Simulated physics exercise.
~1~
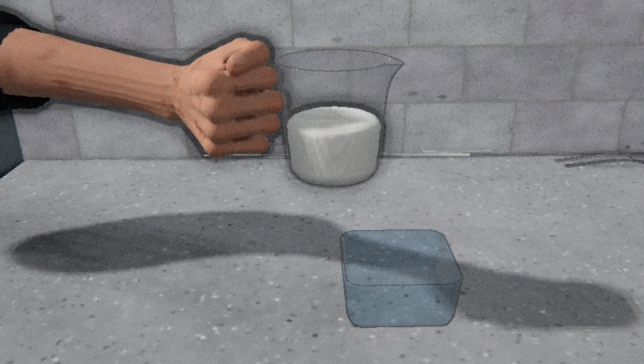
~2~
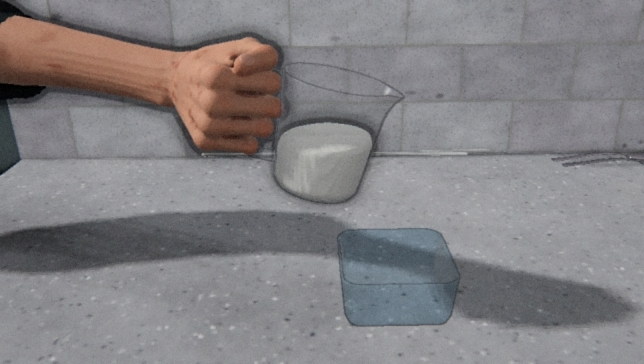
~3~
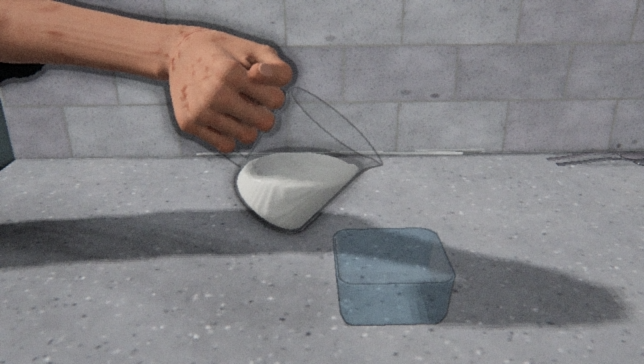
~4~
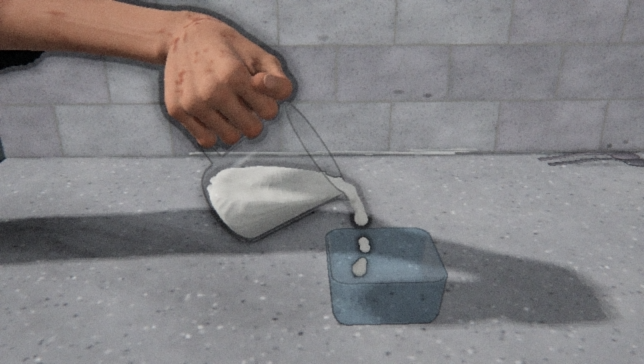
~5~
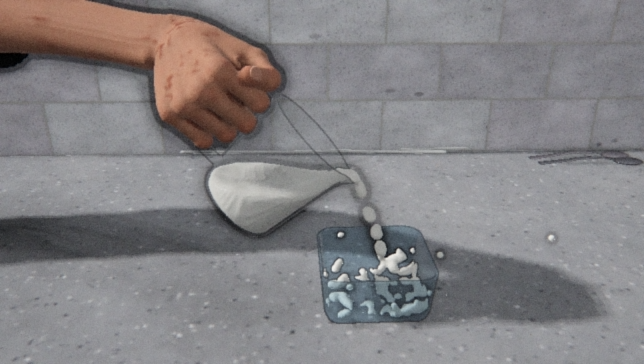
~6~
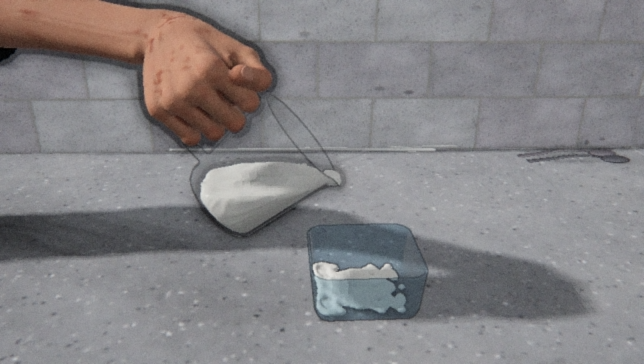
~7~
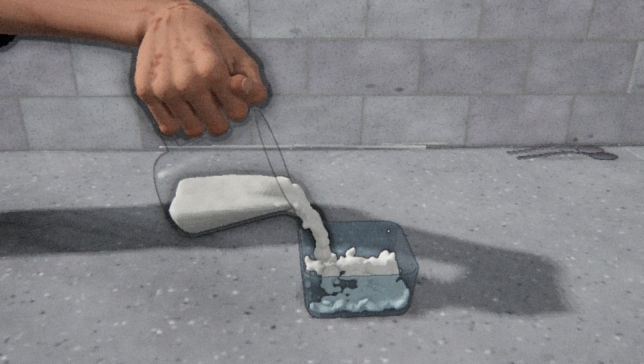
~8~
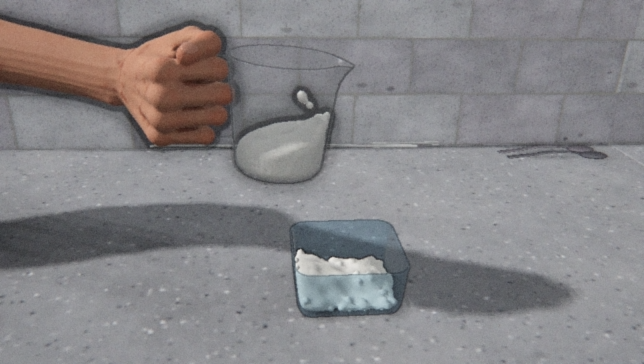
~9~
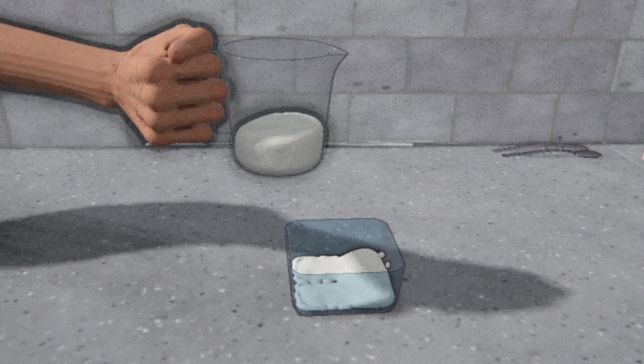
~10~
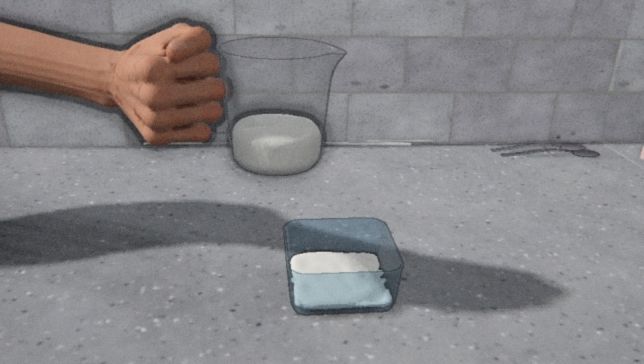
On a speckled grey worktop before a wall of grey blocks, seen from slightly above, a bare arm reaches in from the left. Its fist is beside a clear flared jug of milk, while an empty, bluish see-through tub stands in front, to the right. The jug tips rightward until milk runs from its lip into the tub, splashing up with a few drops flying outside. The flow dwindles as the jug eases back, then it tips further and pours a thicker stream. Finally the jug swings upright, still holding some milk, and the milk settles level in the partly filled tub.
